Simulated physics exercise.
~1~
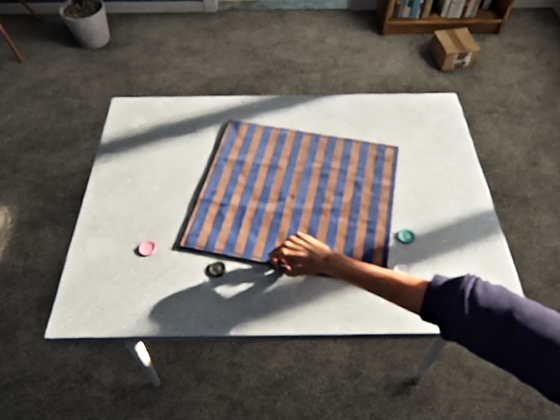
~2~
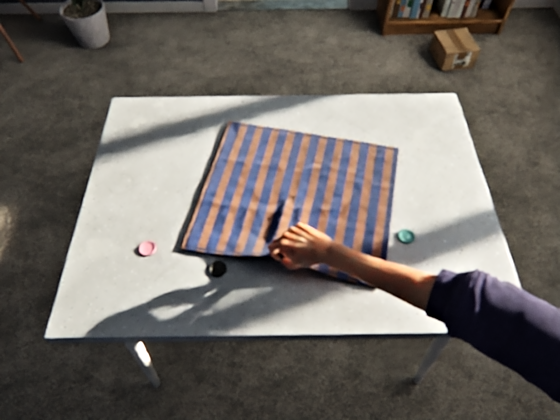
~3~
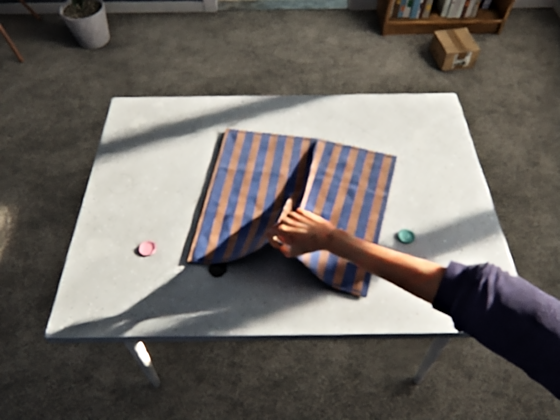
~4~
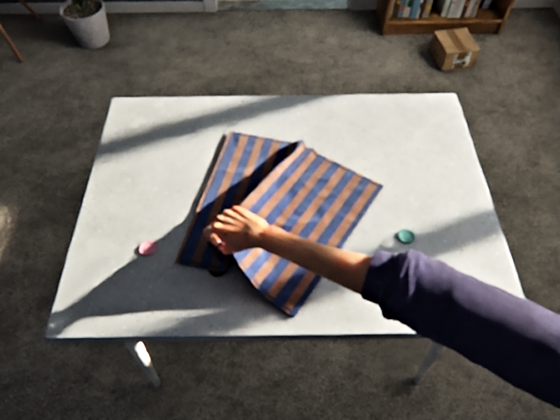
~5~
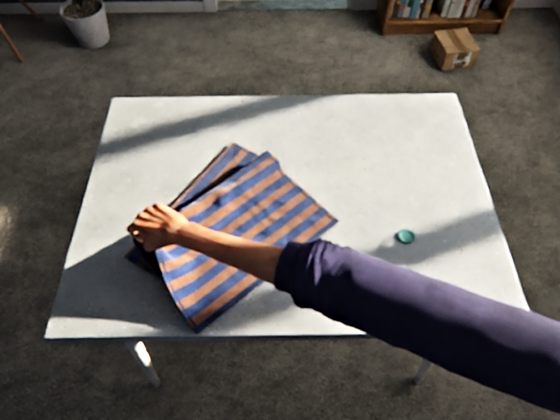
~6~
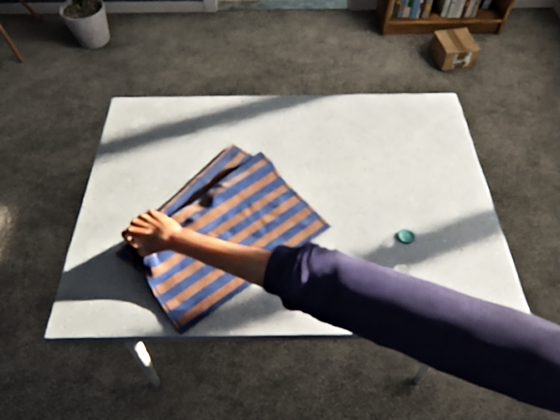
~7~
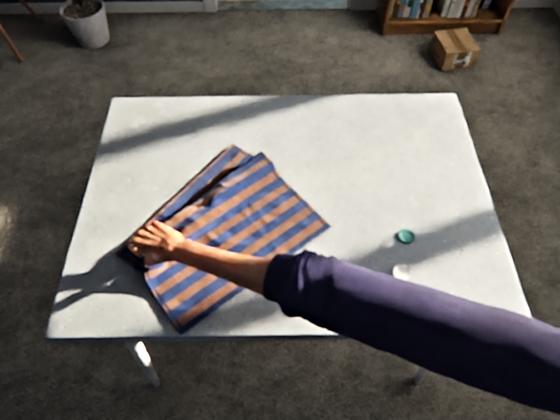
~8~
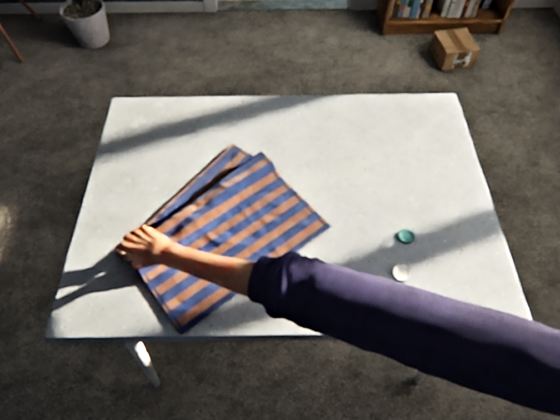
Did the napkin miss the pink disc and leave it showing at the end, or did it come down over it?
It came down over the pink disc and hid it, along with the black one, while the teal and white discs stayed in view.
A blue and orange striped napkin lying flat on a pale table was pinched near its front edge by a hand, lifted and pulled over to the left, where it settled crookedly folded, hiding the black and pink discs while the teal and white ones still showed.
